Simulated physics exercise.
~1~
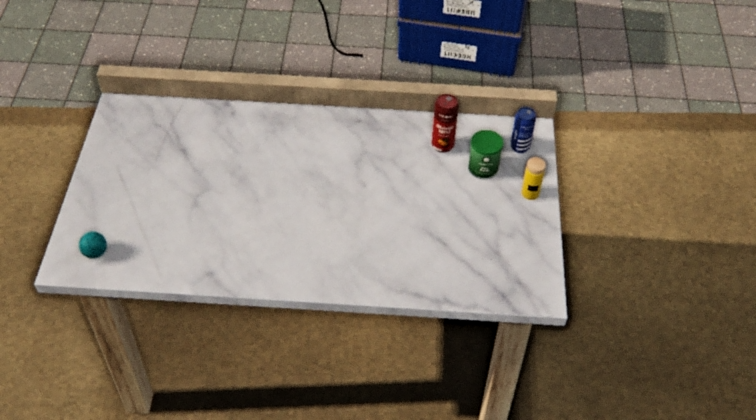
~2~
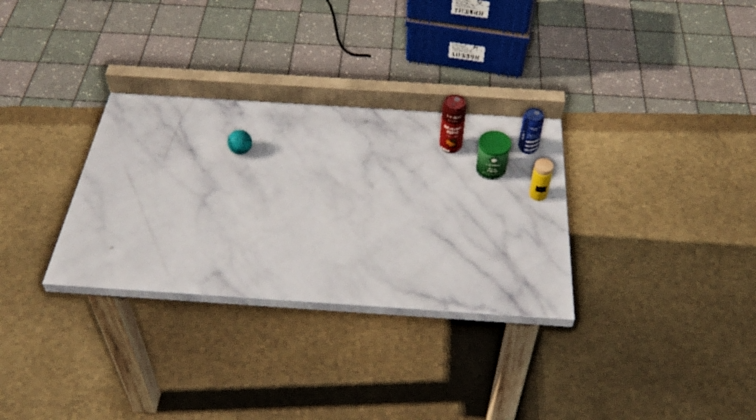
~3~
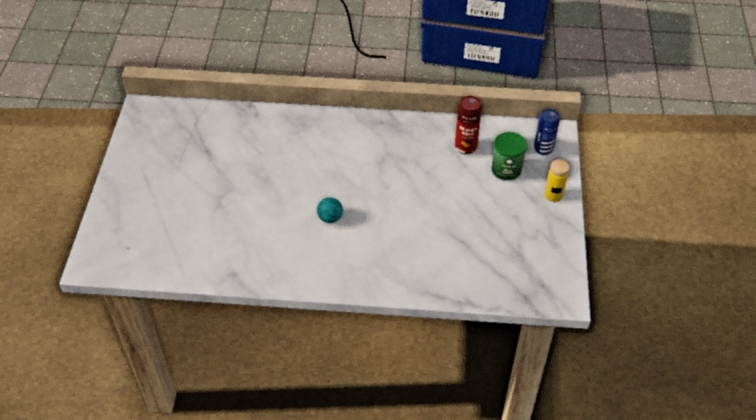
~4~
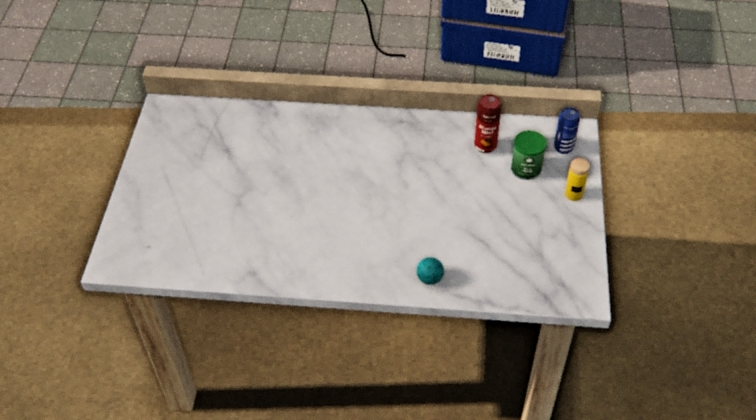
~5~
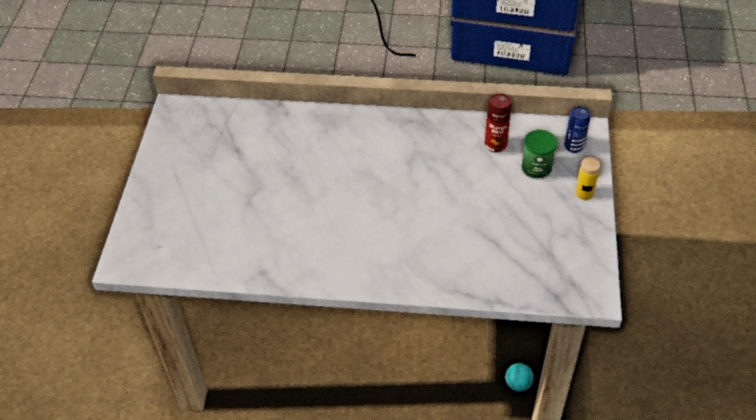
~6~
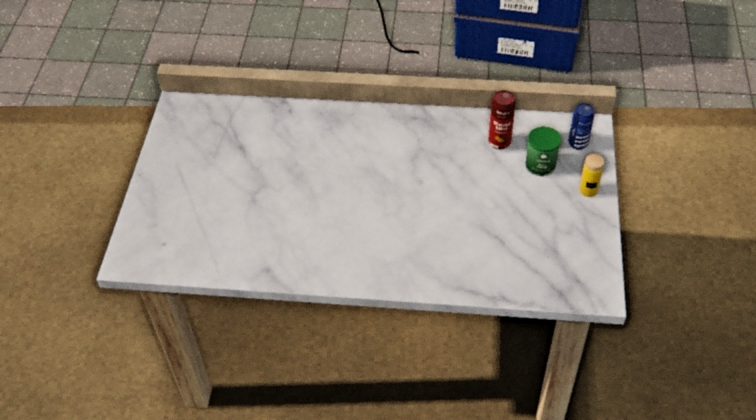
On a marble-topped table with four containers standing near its back right corner, a turquoise ball rolled right toward the raised back edge, then came back toward the front and dropped off, disappearing from view while the containers stayed in place.
